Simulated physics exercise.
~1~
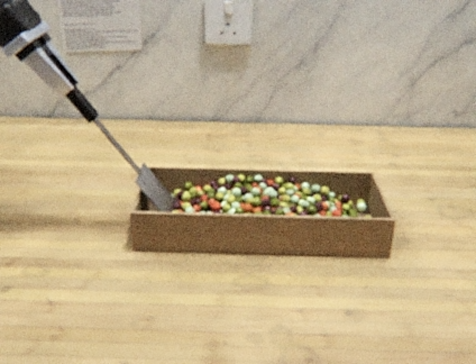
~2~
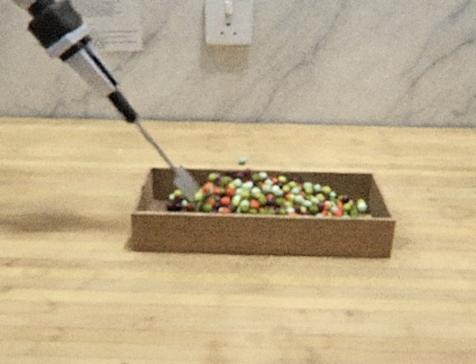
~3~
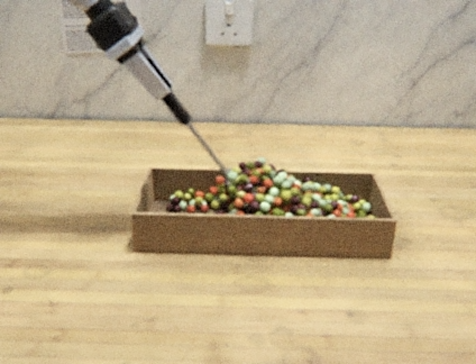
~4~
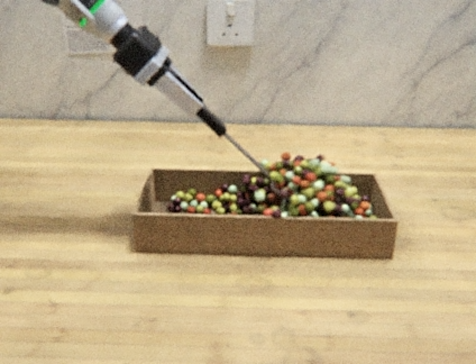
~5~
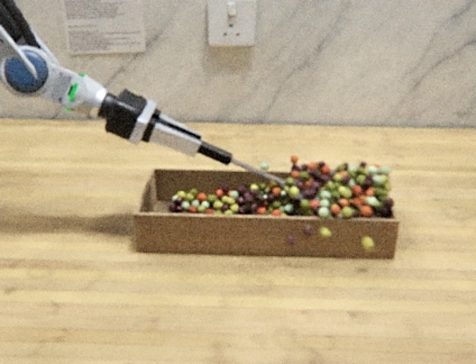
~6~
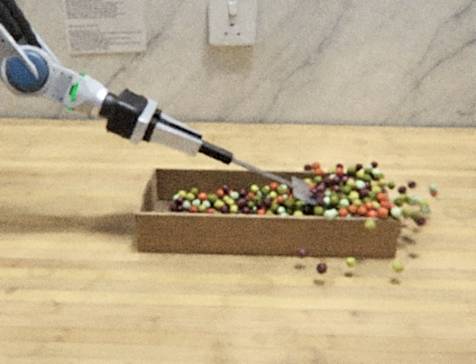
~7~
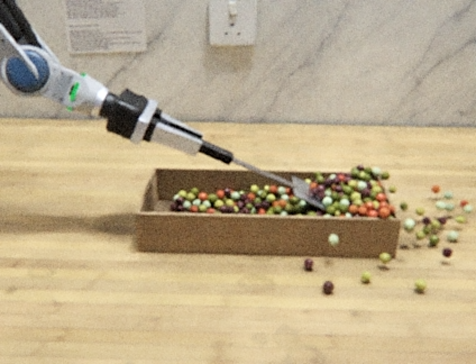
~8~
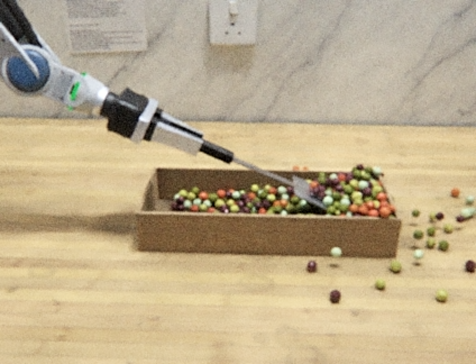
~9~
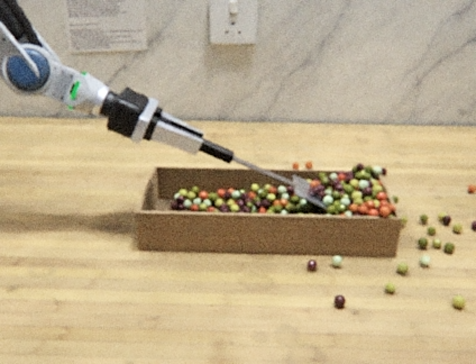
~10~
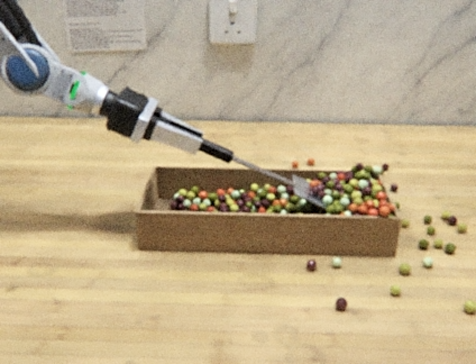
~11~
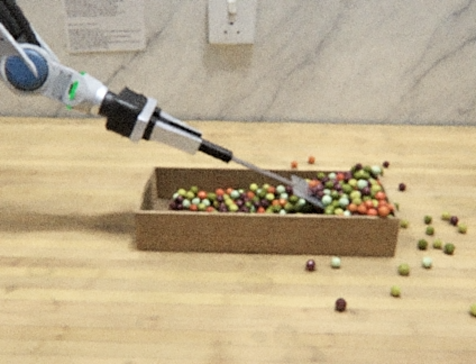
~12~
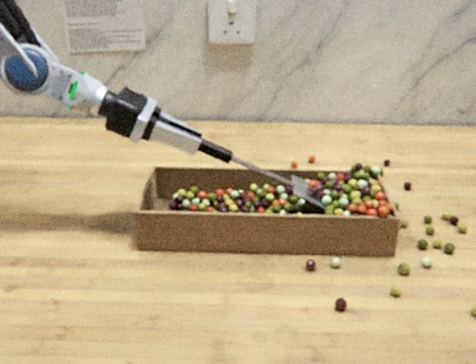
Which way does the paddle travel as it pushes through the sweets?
The paddle moves to the right, pushing sweets towards the right end of the tin.
